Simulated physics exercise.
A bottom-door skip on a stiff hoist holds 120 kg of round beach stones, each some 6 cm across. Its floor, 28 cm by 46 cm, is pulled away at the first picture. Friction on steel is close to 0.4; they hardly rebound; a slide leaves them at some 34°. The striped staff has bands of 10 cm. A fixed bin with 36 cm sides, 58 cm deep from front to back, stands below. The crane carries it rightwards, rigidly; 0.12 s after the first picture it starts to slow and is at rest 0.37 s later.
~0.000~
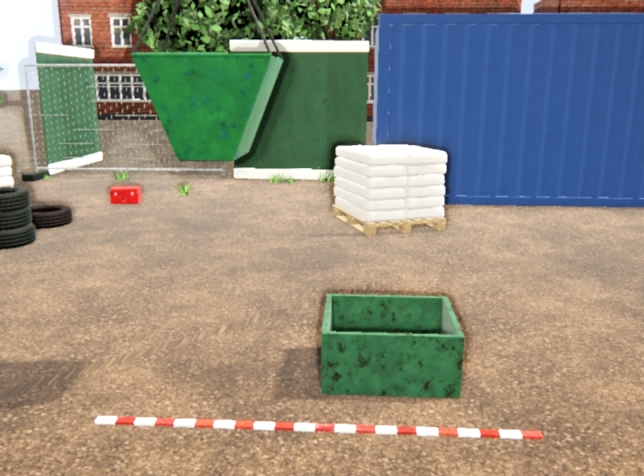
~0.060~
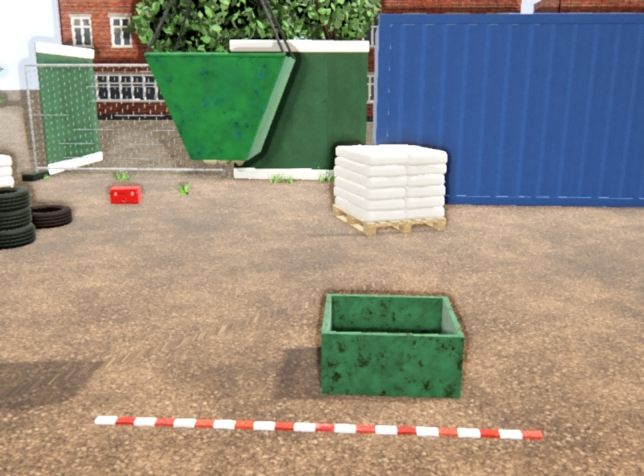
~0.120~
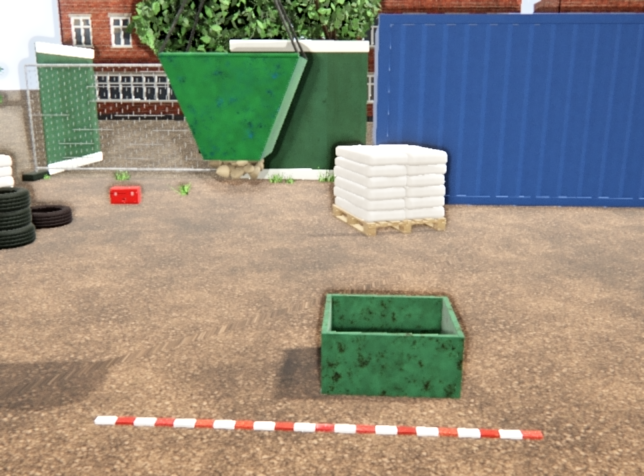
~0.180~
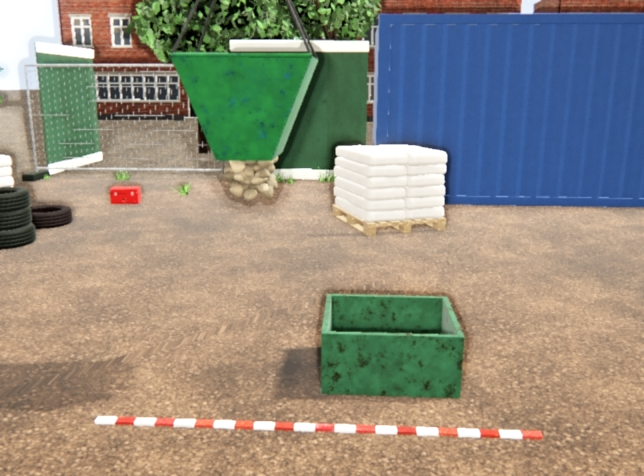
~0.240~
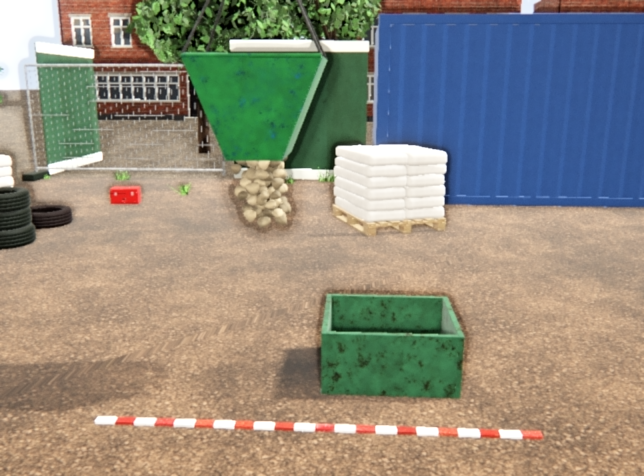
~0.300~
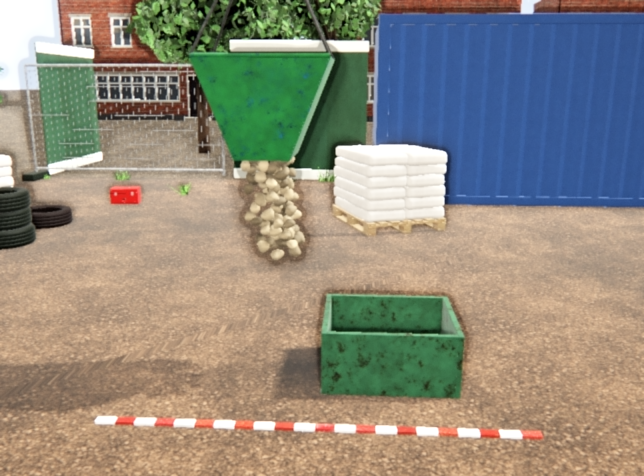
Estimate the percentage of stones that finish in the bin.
Close to 3 in a hundred.
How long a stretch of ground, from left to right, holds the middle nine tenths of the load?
Roughly 100 cm.
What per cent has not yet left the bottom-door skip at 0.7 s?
About 10 per cent.
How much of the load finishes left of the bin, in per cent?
About 95 per cent.
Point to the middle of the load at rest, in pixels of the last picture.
Their middle is at about (281, 362).
After 0.7 s, 8 % in the bottom-door skip, 90 % falling or lying left of the bin, 3 % falling or lying in the bin; the stones farthest right are at (359, 325).
After 1.1 s, 0 % in the bottom-door skip, 96 % falling or lying left of the bin, 3 % falling or lying in the bin, 1 % falling or lying beside or right of the bin; the stones farthest right are at (420, 356).
After 1.7 s, 0 % in the bottom-door skip, 96 % falling or lying left of the bin, 3 % falling or lying in the bin, 1 % falling or lying beside or right of the bin; the stones farthest right are at (437, 357).
After 2.6 s, 0 % in the bottom-door skip, 96 % falling or lying left of the bin, 3 % falling or lying in the bin, 1 % falling or lying beside or right of the bin; the stones farthest right are at (437, 357).
After 4.5 s, 0 % in the bottom-door skip, 96 % left of the bin, 3 % in the bin, 1 % beside or right of the bin; the stones farthest right are at (437, 357).
